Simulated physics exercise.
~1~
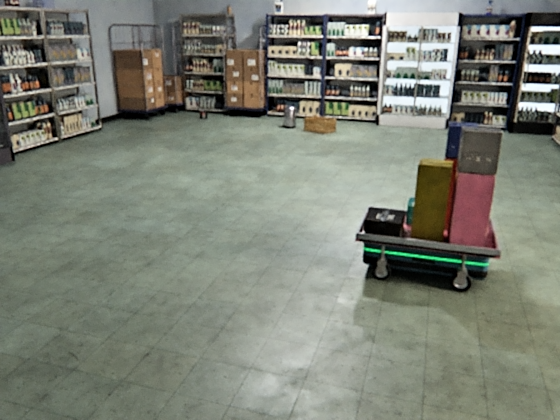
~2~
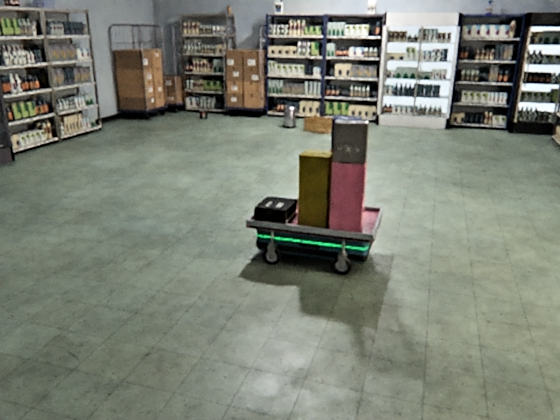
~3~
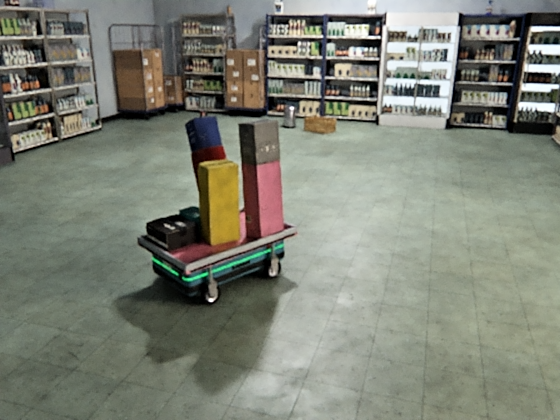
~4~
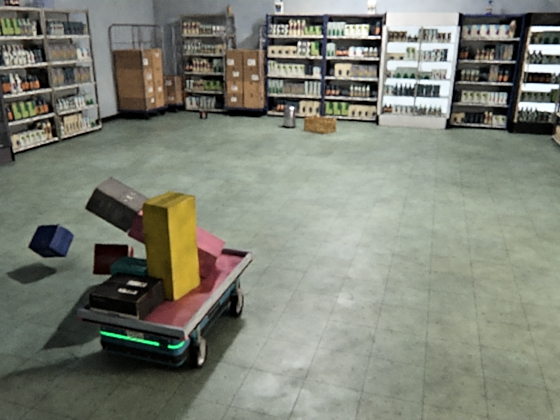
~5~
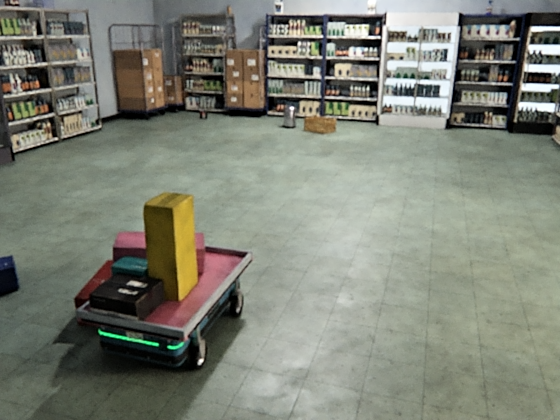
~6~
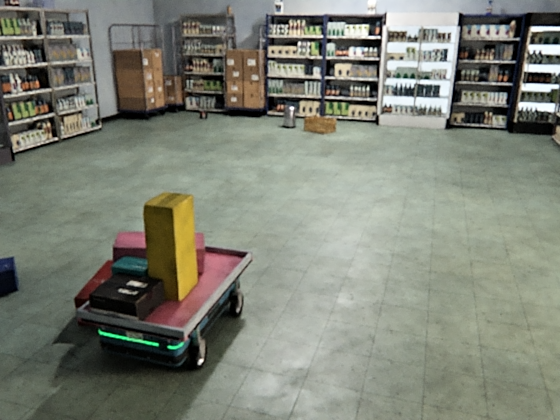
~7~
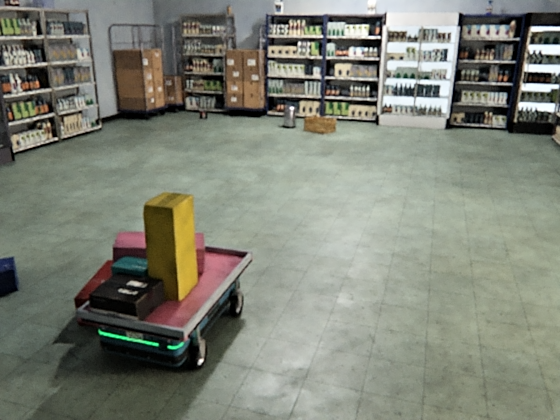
A low cart loaded with boxes and parcels rolled left across the floor and curved toward the viewer, its load tipping and a blue box tumbling off before it stopped, with the yellow box still standing and the pink one lying beside it.
